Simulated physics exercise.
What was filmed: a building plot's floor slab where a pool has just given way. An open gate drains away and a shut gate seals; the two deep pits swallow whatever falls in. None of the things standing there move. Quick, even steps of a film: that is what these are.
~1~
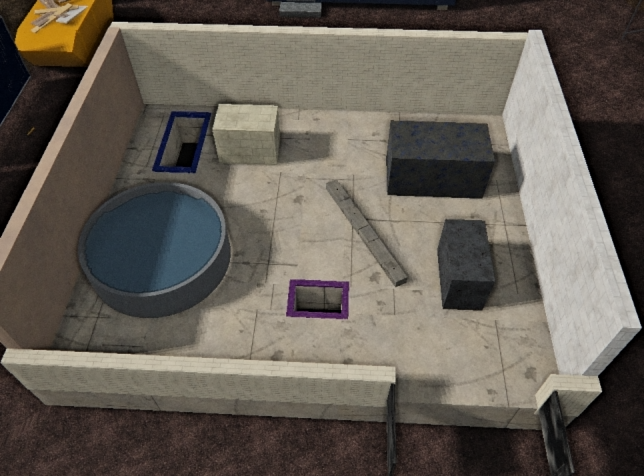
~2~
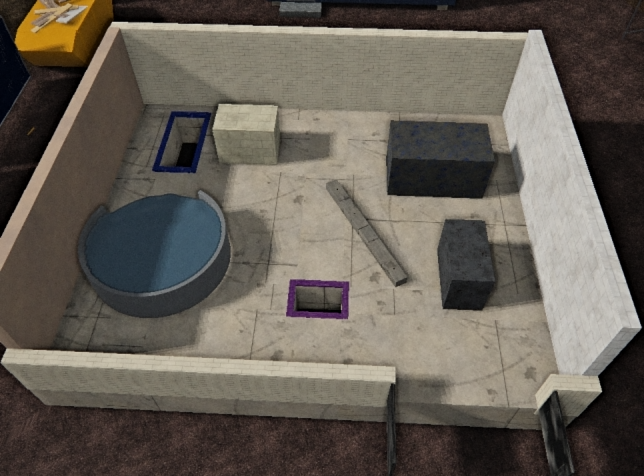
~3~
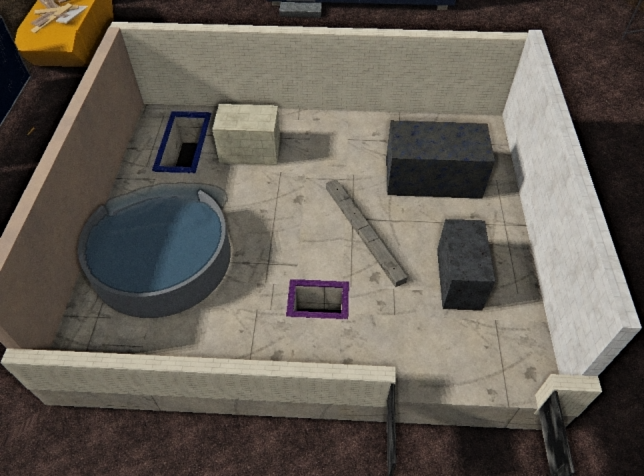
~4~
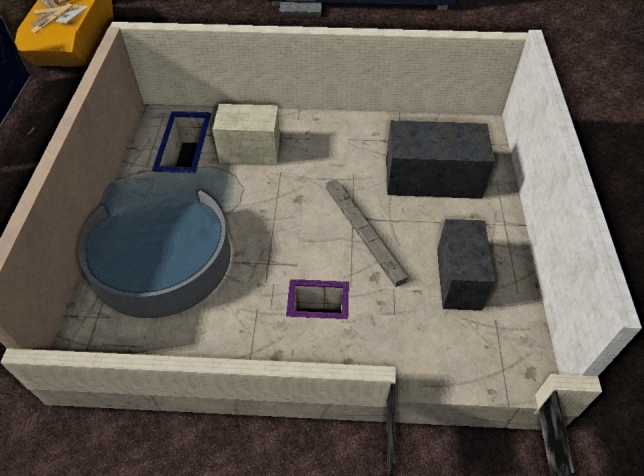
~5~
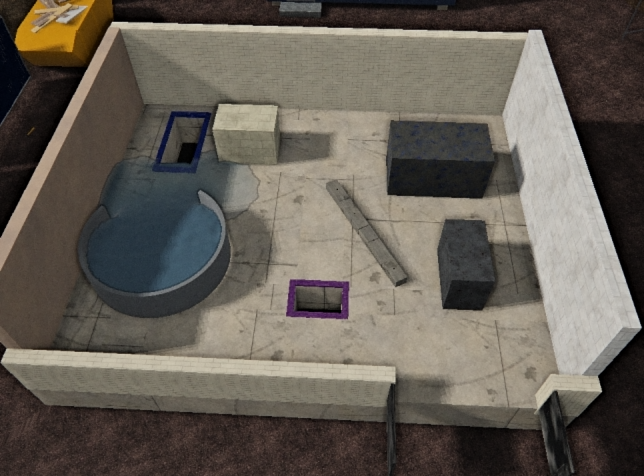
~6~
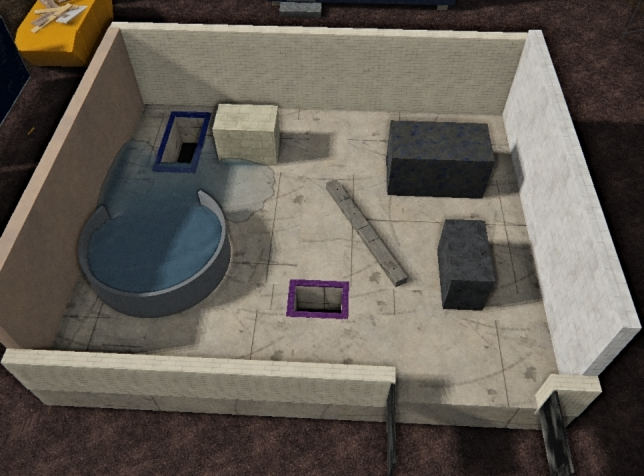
Water poured out through a gap in the far side of a round pool on a walled concrete slab, then spread across the floor around the blue-edged opening and toward the pale block.
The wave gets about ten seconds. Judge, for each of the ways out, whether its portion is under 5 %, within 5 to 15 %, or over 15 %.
My judgement: The gate's portion is under 5 %; the blue pit's portion is over 15 %; the purple pit's portion is under 5 %.
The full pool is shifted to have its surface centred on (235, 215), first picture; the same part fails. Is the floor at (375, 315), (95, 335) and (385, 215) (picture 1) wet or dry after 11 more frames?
As listed: Not flooded, free of water, no water.
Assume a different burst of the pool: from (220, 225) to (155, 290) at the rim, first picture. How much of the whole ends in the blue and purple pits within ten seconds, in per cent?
For blue it's about 0 per cent, and for purple about 25 per cent.
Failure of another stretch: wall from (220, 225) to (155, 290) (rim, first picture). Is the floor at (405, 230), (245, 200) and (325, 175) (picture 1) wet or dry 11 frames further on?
The first would be still unwetted, the second still unwetted and the third still unwetted.
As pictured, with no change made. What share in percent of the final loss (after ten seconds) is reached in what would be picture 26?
Close to 60 per cent, I'd say.
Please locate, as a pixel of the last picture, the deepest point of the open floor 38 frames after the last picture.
Deepest spot: Around (498, 129).
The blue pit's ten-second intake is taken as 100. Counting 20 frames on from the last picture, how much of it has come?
That share would be near 65 %.
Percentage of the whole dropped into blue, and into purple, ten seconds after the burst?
Near 44 in a hundred, followed by near 2 in a hundred.
A moment on, water covers 20 % of the floor; the gate 0 %, the blue pit 5 %, the purple pit 0 %.
Next, water covers 25 % of the floor; the gate 0 %, the blue pit 13 %, the purple pit 0 %.
Then, water covers 35 % of the floor; the gate 0 %, the blue pit 27 %, the purple pit 0 %.
Later, water covers 55 % of the floor; the gate 0 %, the blue pit 39 %, the purple pit 0 %.
In the end, water covers 80 % of the floor; the gate 1 %, the blue pit 43 %, the purple pit 1 %.
